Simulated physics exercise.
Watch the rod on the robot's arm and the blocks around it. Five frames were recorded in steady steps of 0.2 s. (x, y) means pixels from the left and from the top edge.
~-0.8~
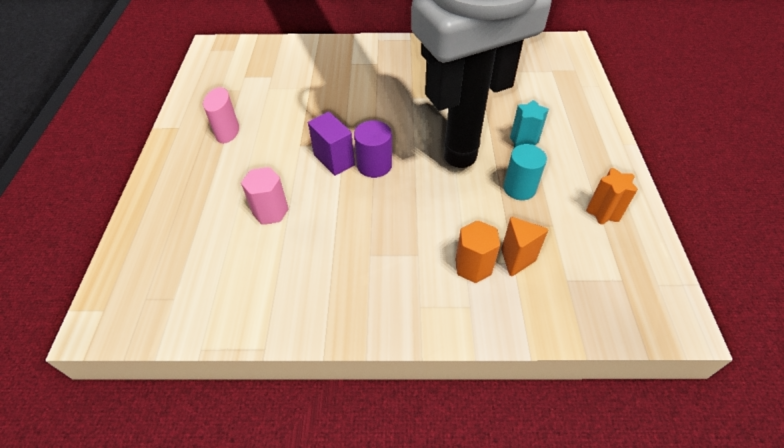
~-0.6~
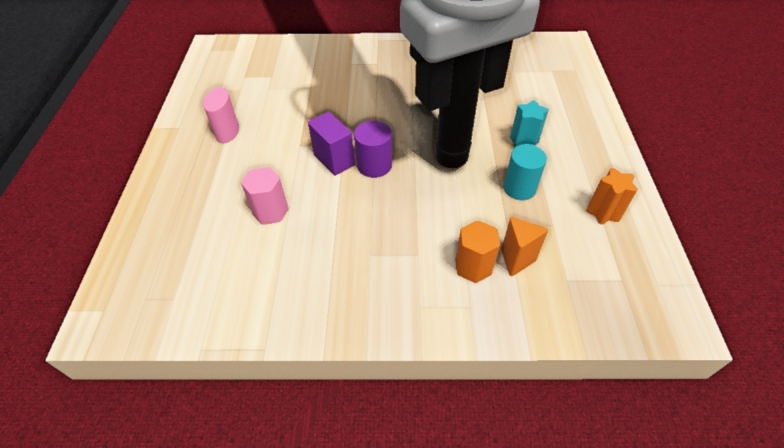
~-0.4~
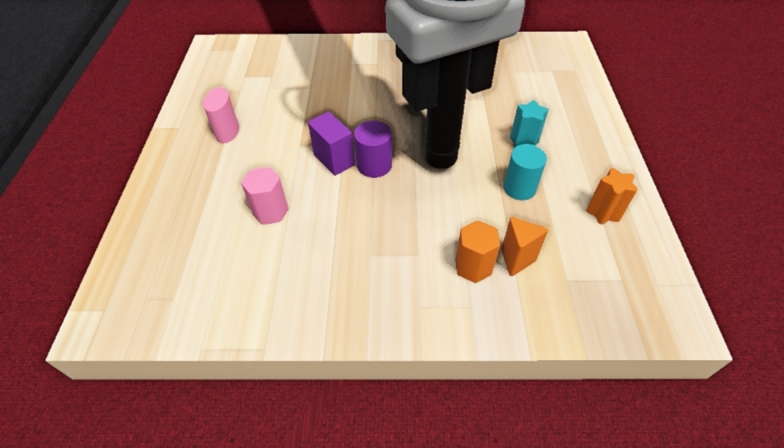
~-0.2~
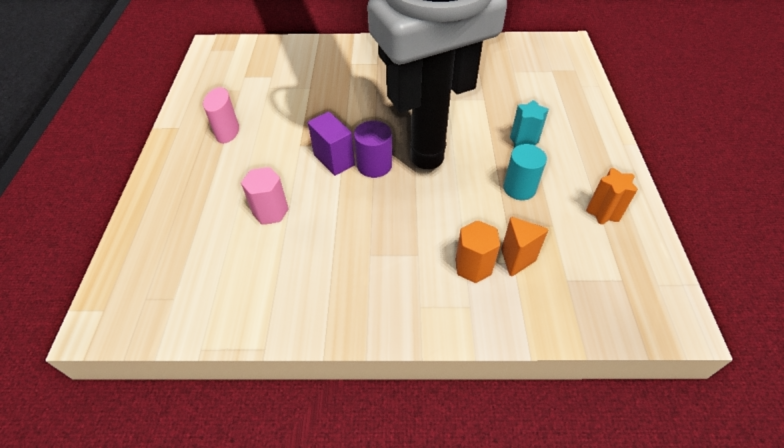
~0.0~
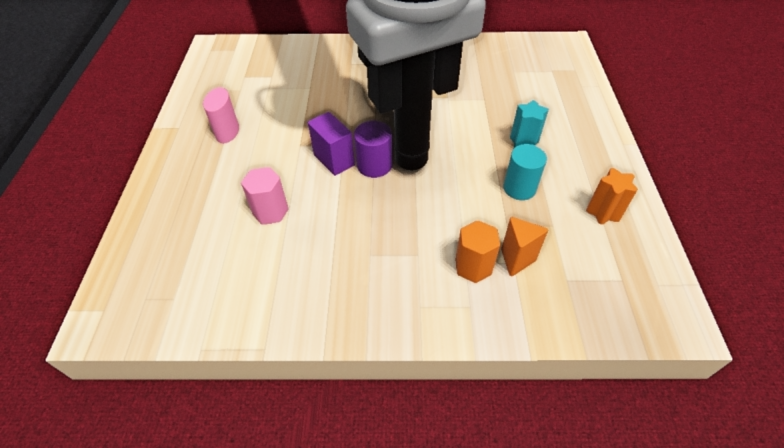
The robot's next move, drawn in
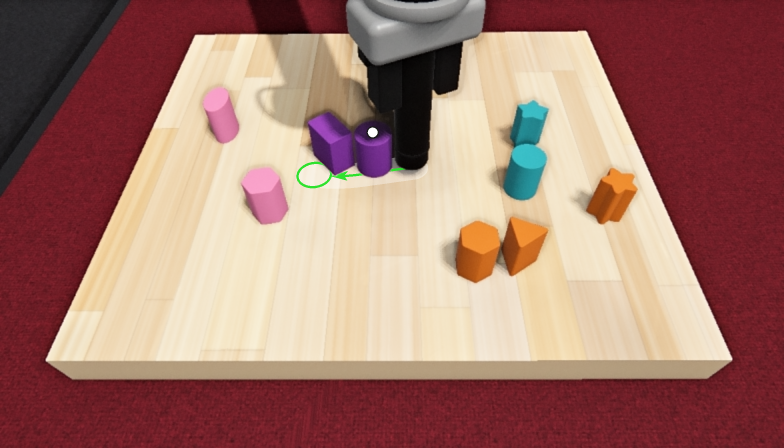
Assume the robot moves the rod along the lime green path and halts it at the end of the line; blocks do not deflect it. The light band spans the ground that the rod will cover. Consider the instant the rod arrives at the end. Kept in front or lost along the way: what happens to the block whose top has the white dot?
Pushed along.
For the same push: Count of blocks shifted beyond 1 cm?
The number will come to 2.
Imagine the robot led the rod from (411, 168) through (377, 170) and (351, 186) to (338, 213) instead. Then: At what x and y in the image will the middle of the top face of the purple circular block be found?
I predict (314, 143).
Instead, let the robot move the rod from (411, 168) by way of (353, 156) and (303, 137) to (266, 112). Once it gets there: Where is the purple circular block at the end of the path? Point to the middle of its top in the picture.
My estimate: (311, 140).
The line goes from (411, 168) through (379, 172) and (347, 176) to (314, 175); the dot is on the purple circular block.
On the path given first. Halfway along, rod at (361, 167); purple rectangular block at (297, 126), turned 75° clockwise; purple circular block at (323, 137).
At the end, rod at (313, 167); pink six-sided block unmoved; purple rectangular block at (269, 115), turned 110° clockwise; purple circular block at (274, 135).
